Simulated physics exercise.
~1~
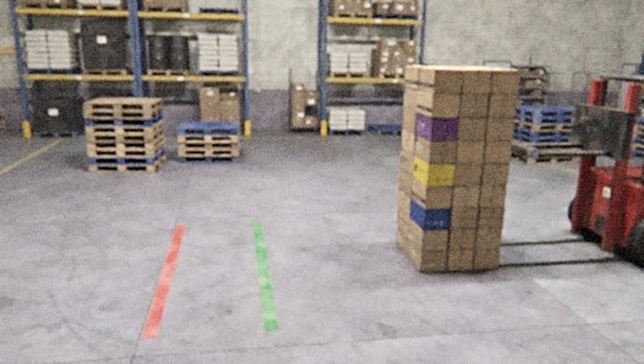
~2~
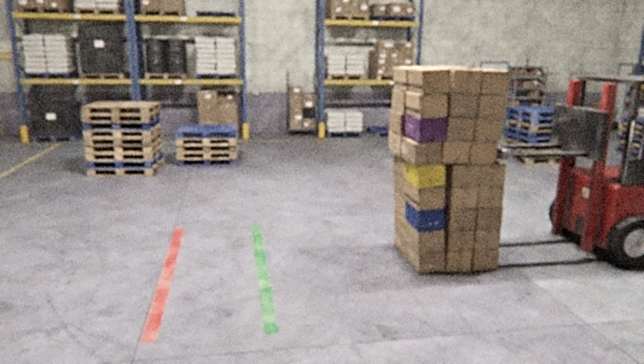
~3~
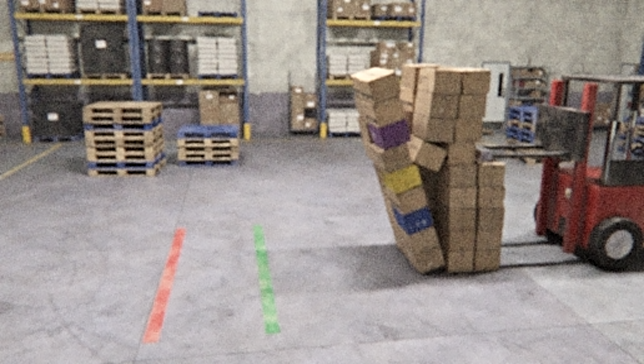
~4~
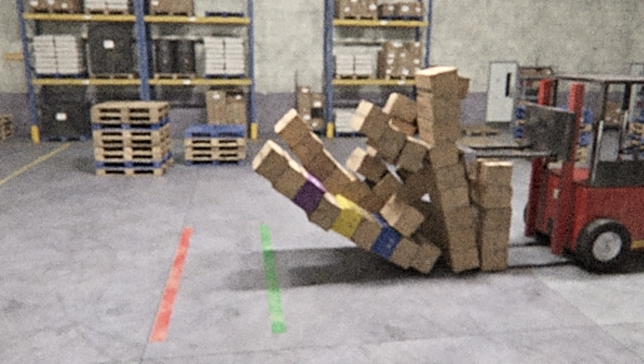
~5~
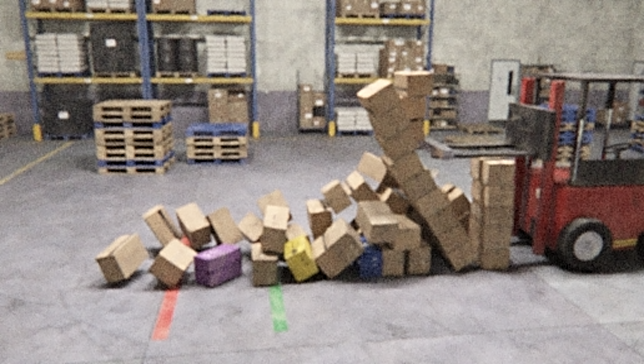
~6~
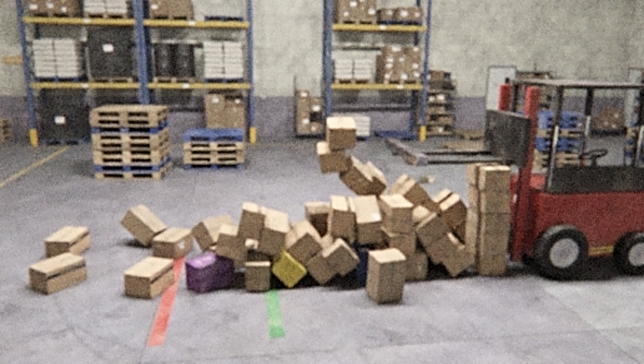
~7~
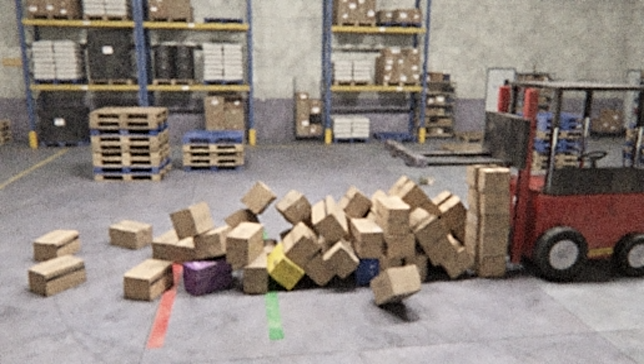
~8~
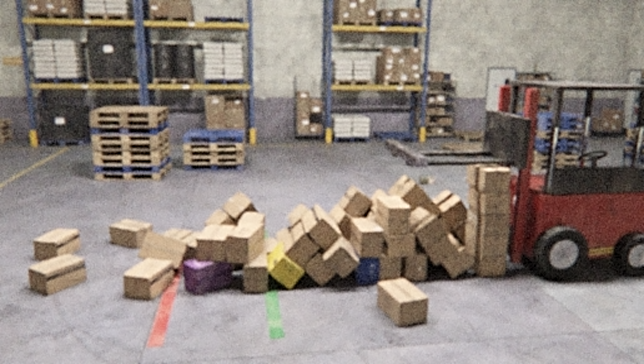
In a warehouse, a red forklift pushed a beam into a tall block of stacked cardboard boxes, which leaned left and toppled across the floor, ending in a jumbled heap over the green line, with a few boxes lying beyond the red one.
